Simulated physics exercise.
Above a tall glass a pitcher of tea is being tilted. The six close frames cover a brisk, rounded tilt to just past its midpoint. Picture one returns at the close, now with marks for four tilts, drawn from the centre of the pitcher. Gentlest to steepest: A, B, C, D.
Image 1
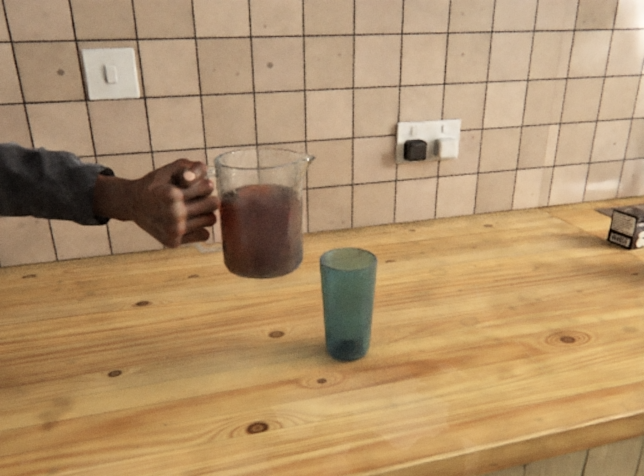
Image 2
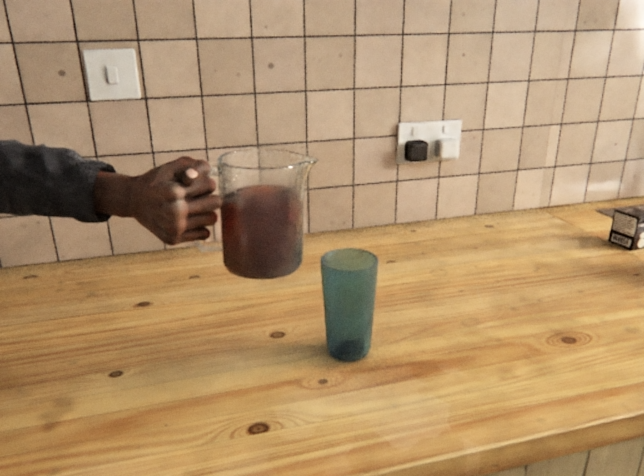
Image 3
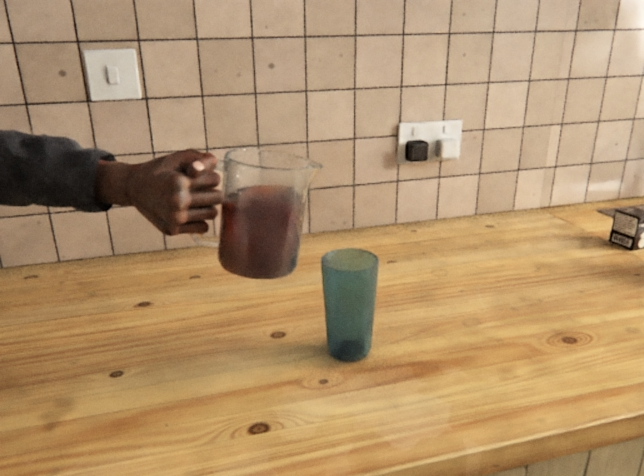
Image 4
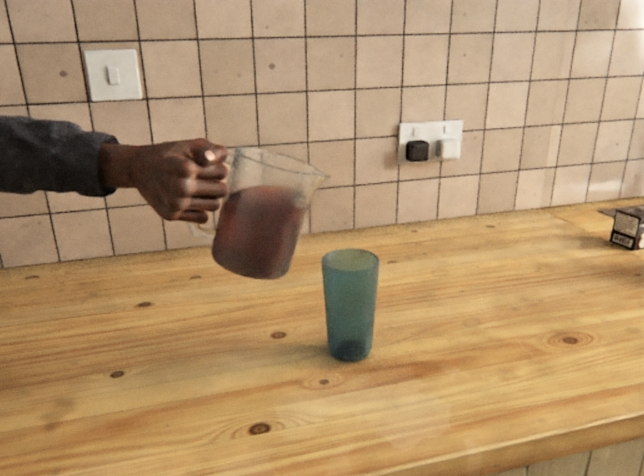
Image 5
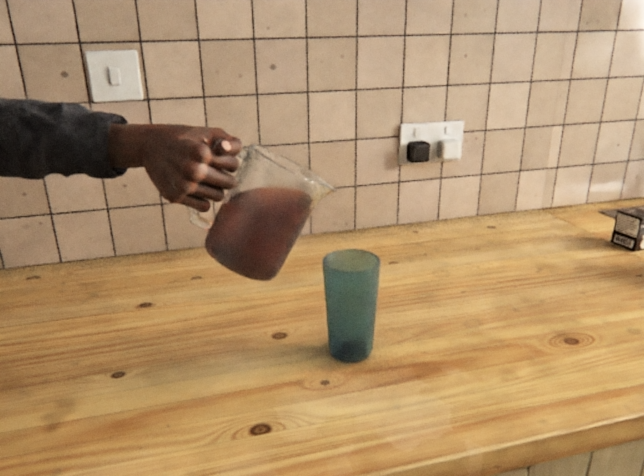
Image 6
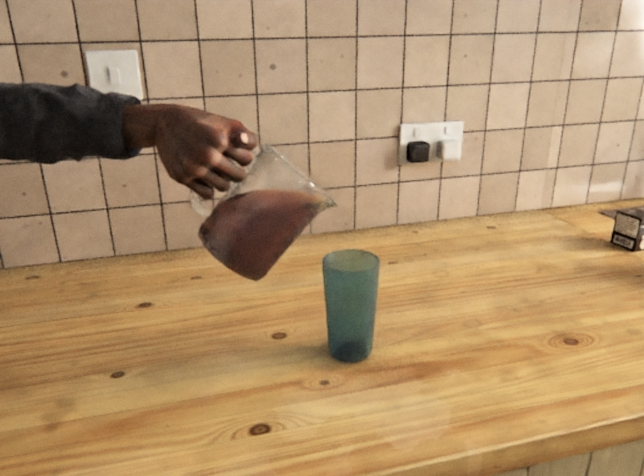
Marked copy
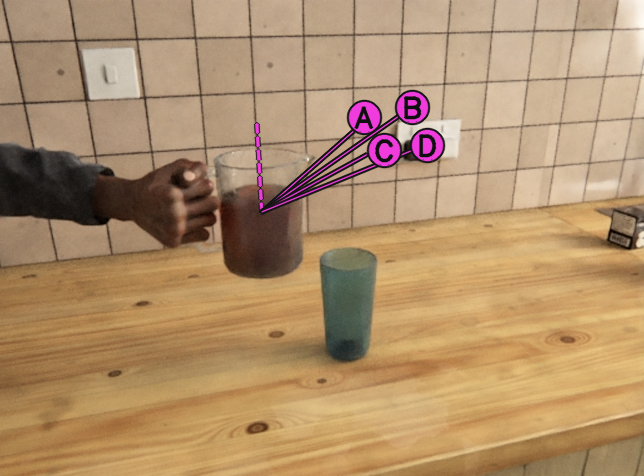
A hand held a clear pitcher of tea upright beside a tall blue-green glass on a wooden counter, then tilted it steadily to the right, lowering its lip toward the glass without any tea leaving.
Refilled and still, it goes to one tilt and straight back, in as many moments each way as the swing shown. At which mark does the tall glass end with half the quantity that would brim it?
Line C does it best.
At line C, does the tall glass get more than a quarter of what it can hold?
Yes.
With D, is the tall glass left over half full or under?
Over.
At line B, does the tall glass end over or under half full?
Under.
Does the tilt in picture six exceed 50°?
No, it does not.
On the marked copy, A at (353, 131); B at (398, 116); C at (366, 154); D at (411, 150).
With A, the tall glass ends with about 18 % of what it can hold.
With B, the tall glass ends with about 31 % of what it can hold.
With C, the tall glass ends with about 51 % of what it can hold.
With D, the tall glass ends with about 71 % of what it can hold.
